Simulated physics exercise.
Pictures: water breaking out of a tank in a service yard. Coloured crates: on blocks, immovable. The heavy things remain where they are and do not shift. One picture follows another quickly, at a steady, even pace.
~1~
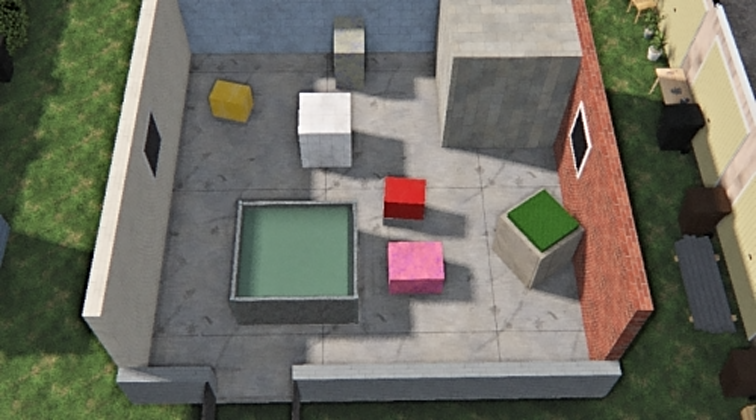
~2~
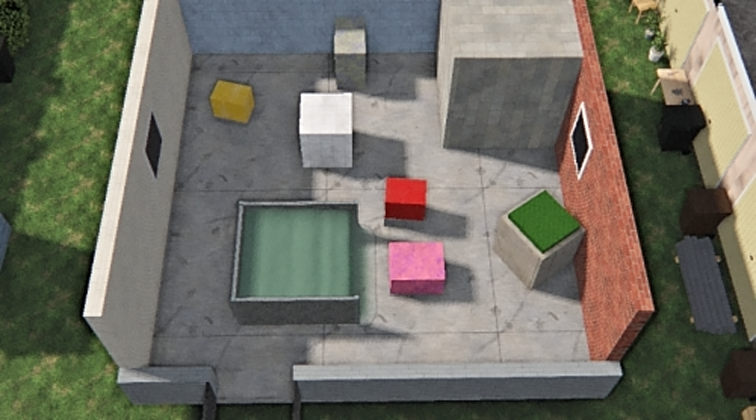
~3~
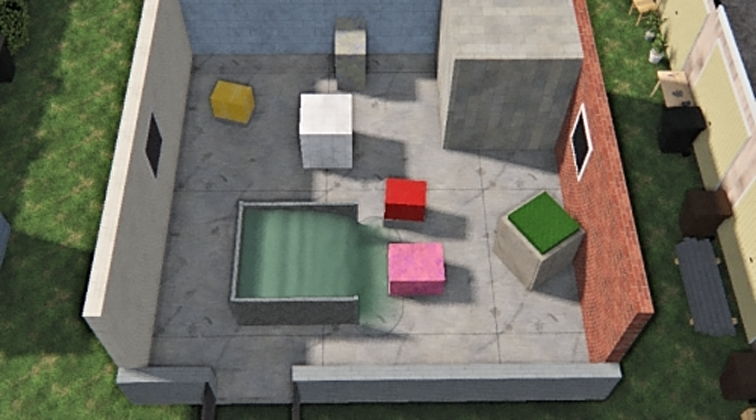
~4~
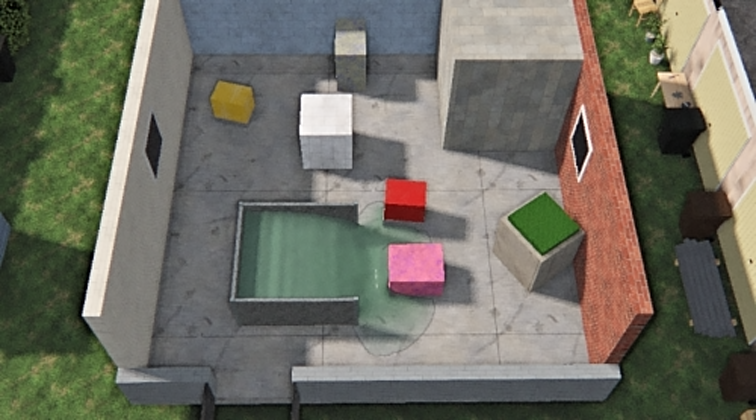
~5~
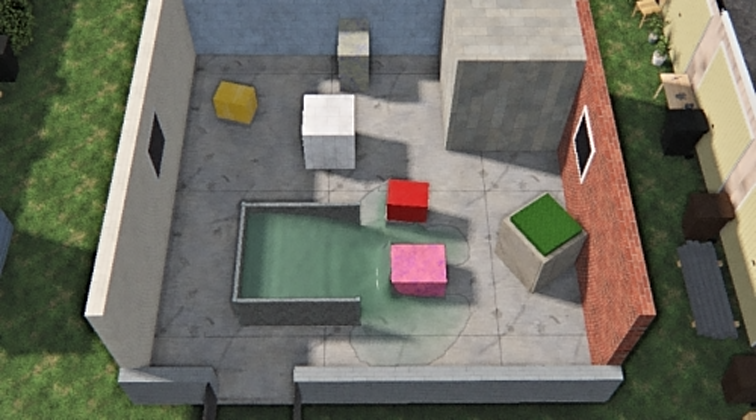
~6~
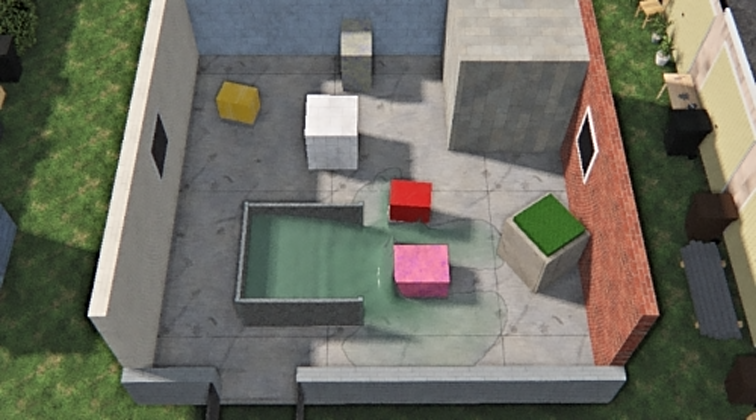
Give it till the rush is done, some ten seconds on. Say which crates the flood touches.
One by one: Pink crate: Doused; yellow crate: Clear; red crate: Doused.
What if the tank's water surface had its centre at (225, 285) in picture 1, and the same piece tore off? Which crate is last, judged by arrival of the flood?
It is the crate marked yellow.
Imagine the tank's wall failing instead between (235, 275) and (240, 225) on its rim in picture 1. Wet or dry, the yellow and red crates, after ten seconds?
Note - yellow goes wet, red remains untouched.
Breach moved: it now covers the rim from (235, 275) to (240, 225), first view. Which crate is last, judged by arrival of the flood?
My pick is the crate marked red.
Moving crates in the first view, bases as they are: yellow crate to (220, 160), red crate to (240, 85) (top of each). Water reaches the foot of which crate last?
Last comes the crate marked yellow.
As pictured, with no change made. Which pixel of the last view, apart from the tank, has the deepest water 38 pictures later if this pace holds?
At about (486, 156).
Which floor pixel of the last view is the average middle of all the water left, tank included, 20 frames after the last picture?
Centre of the water: Near (428, 263).
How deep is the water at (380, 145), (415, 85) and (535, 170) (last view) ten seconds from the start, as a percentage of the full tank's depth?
Around 6, 6 and 14 percent, in that order.
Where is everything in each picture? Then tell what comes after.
The open tank at (297, 251) is whole and still, in the first picture.
The front is at (360, 227), out from the gap at (355, 267), in the second picture.
Water pours out at (355, 269) and has run to (382, 222), in the third picture.
Water pours out at (355, 270) and has run to a hidden place, in the fourth picture.
Water pours out at (357, 271) and has run to (462, 239), in the fifth picture.
The front is at a hidden place, out from the gap at (360, 271), in the sixth picture.
A moment on, water covers 35 % of the floor; the pink crate water round its plinth, the yellow crate not reached, the red crate water round its plinth.
Next, water covers 45 % of the floor; the pink crate water round its plinth, the yellow crate not reached, the red crate water round its plinth.
Then, water covers 65 % of the floor; the pink crate water round its plinth, the yellow crate not reached, the red crate water round its plinth.
Later, water covers 85 % of the floor; the pink crate water round its plinth, the yellow crate water round its plinth, the red crate water round its plinth.
In the end, water covers 100 % of the floor; the pink crate was topped, the yellow crate stayed above the water, the red crate was topped.
